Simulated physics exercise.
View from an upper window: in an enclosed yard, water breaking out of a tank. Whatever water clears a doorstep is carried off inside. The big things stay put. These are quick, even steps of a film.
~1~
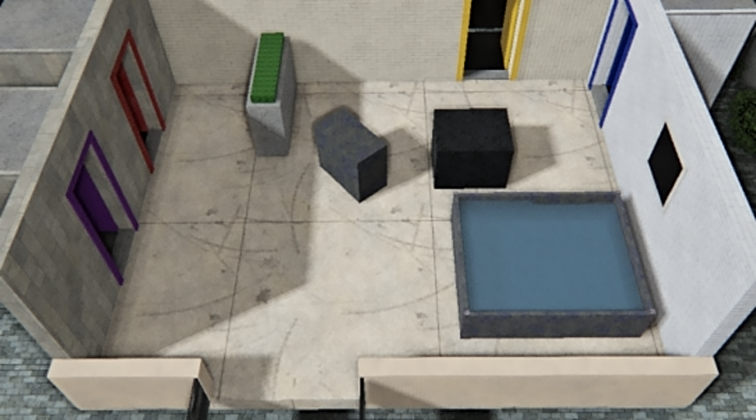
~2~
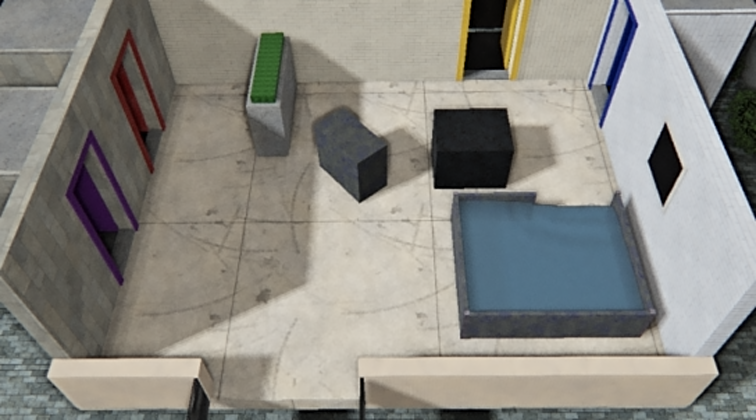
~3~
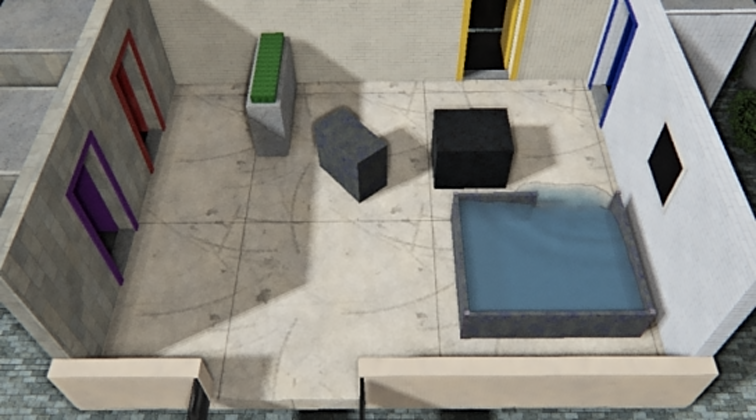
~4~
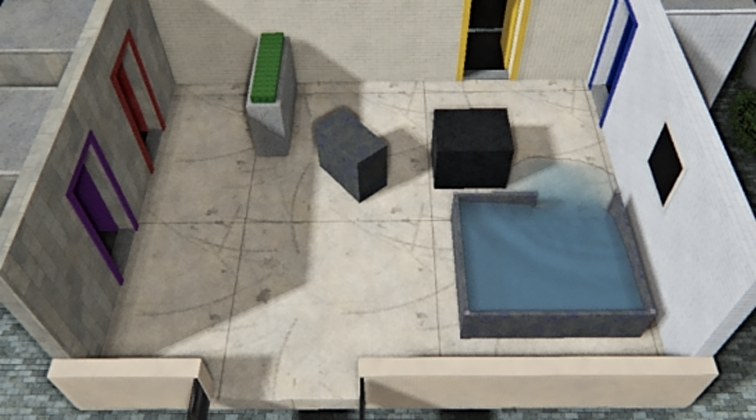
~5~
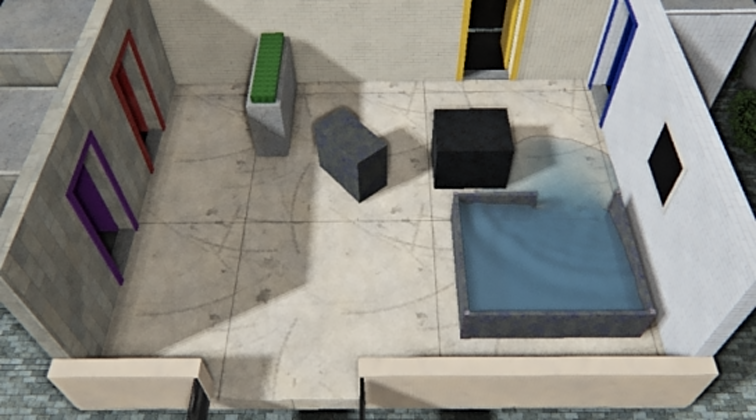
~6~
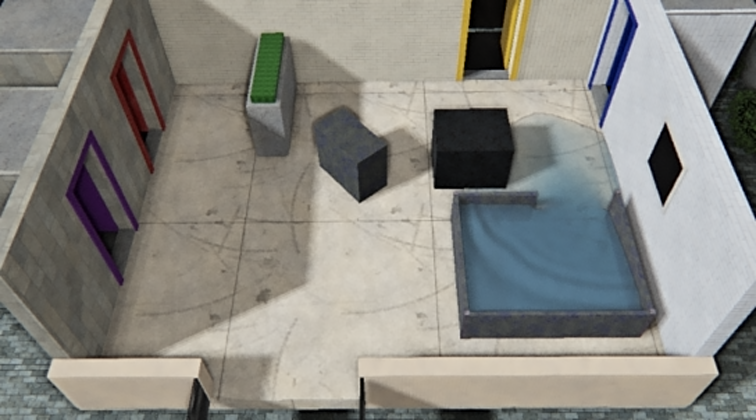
Water pours through a gap in the tank's far side and spreads across the yard floor.
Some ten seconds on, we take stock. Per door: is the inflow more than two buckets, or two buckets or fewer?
In the end yellow door: Too much gets in there; red door: Not too much gets in there; blue door: Too much gets in there; purple door: Not too much gets in there.
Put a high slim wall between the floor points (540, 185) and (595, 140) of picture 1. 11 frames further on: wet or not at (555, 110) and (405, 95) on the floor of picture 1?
Result, in order: Swamped / bone-dry.
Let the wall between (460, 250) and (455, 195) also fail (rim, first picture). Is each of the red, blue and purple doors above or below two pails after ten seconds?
Result - red: Past the mark; blue: Short of the mark; purple: Past the mark.
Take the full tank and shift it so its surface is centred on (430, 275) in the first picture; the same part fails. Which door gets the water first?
First comes the blue door.
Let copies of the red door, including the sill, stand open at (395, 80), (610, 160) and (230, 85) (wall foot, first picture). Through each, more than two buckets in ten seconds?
First stays short of it, second crosses the line, third stays short of it.
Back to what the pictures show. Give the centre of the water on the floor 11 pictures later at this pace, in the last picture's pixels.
Near pixel (547, 216).
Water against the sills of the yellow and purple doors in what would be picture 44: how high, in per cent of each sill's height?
Approx. 240 % then 0 %.
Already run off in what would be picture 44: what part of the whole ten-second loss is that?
It comes to around 75 per cent.
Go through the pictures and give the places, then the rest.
The open tank at (546, 253) is whole and still, in the first picture.
The front is at a hidden place, out from the gap on the open tank's far side, in the second picture.
The front is at (525, 188), out from the gap on the open tank's far side, in the third picture.
The front is at (531, 161), out from the gap on the open tank's far side, in the fourth picture.
The front is at (531, 141), out from the gap on the open tank's far side, in the fifth picture.
The front is at (533, 119), out from the gap on the open tank's far side, in the sixth picture.
A moment on, water covers 15 % of the floor; the yellow door under two buckets in, the red door not reached, the blue door wet at the sill, nothing in, the purple door not reached.
Next, water covers 20 % of the floor; the yellow door over two buckets in, the red door not reached, the blue door under two buckets in, the purple door not reached.
Then, water covers 30 % of the floor; the yellow door far over two buckets in, the red door not reached, the blue door over two buckets in, the purple door not reached.
Later, water covers 55 % of the floor; the yellow door far over two buckets in, the red door not reached, the blue door far over two buckets in, the purple door not reached.
In the end, water covers 90 % of the floor; the yellow door far over two buckets in, the red door wet at the sill, nothing in, the blue door far over two buckets in, the purple door wet at the sill, nothing in.
